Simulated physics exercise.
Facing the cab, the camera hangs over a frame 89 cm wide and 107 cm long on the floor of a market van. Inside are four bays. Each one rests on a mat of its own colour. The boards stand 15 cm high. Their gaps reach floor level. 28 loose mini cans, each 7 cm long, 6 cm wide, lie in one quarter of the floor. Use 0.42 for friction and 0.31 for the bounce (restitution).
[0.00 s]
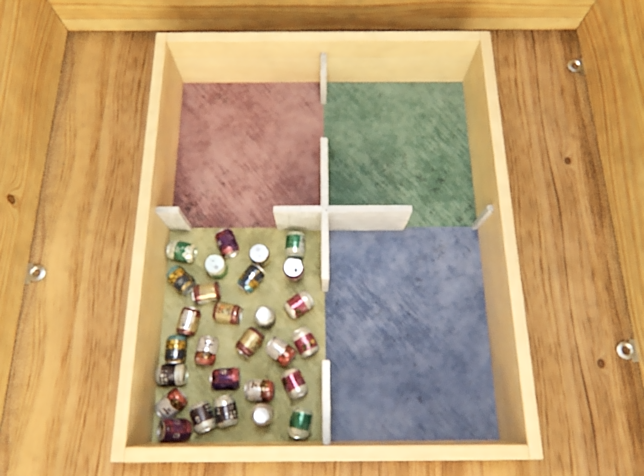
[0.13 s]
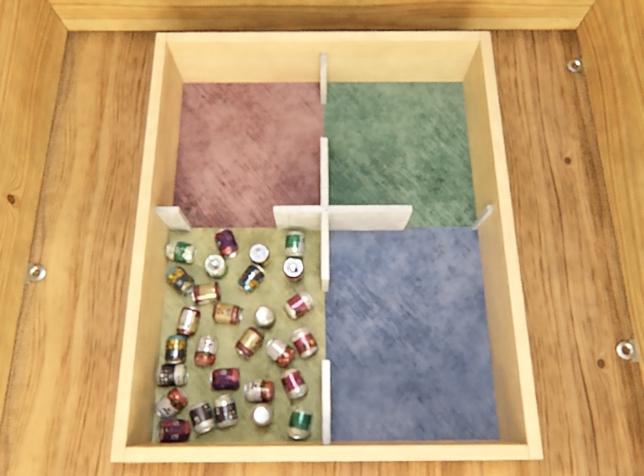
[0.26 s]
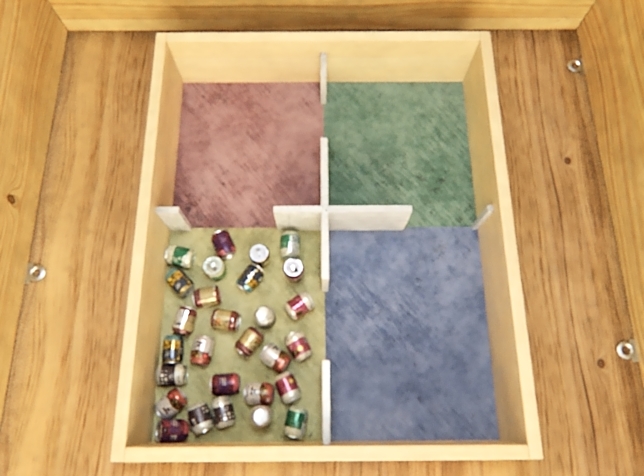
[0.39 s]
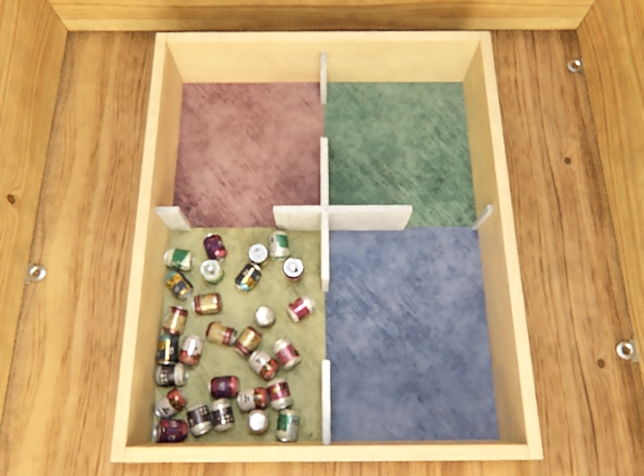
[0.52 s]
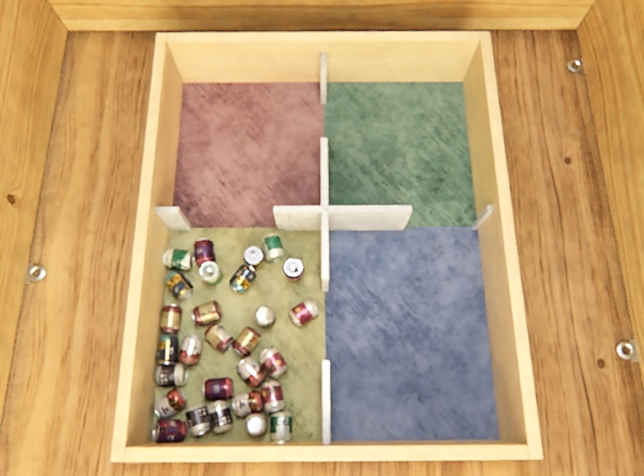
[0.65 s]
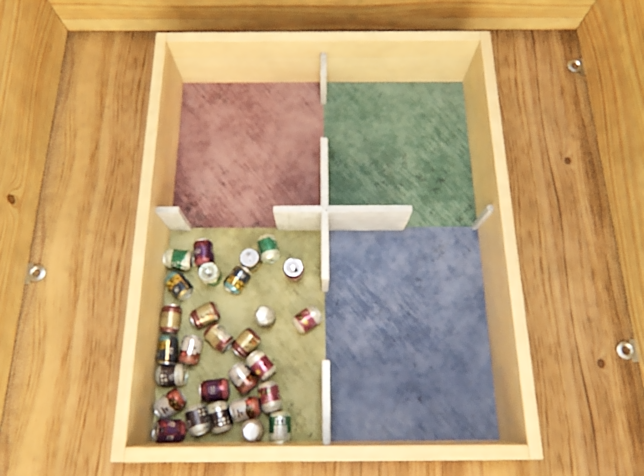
On the wooden floor of a market van, seen from overhead by a still camera, sits a pale wooden frame divided into four bays. Red and green mats lie at the back, a yellowish mat at front left strewn with small multicoloured cans, and a blue one at front right. Many cans shift gradually leftward, bunching closer together, while a few barely move and the other bays stay empty.
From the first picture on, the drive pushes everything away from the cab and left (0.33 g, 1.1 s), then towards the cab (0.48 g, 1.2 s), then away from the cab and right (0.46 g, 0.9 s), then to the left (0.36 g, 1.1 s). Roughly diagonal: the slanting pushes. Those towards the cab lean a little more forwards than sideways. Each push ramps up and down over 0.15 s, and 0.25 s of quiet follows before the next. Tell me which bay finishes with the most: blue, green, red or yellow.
Yellow.
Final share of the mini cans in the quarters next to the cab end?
Some 20 %.
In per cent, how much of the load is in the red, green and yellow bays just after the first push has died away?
After that push: Red 0, green 0 and yellow 100 percent.
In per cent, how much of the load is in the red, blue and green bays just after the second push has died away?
Red 20, blue 0, green 0 per cent.
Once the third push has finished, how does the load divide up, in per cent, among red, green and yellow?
In per cent: Red 20, green 0 and yellow 70.
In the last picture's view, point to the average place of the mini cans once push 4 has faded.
On average, close to pixel (234, 295).
After push 1 (1.34 s), 1 in the blue bay and 27 in the yellow bay.
After push 2 (2.79 s), 7 in the red bay, 1 in the blue bay and 20 in the yellow bay.
After push 3 (3.94 s), 5 in the red bay, 3 in the blue bay, 1 in the green bay and 19 in the yellow bay.
After push 4 (5.29 s), 5 in the red bay, 3 in the blue bay, 1 in the green bay and 19 in the yellow bay.
When it is over (at 5.60 s), 5 in the red bay, 3 in the blue bay, 1 in the green bay and 19 in the yellow bay.
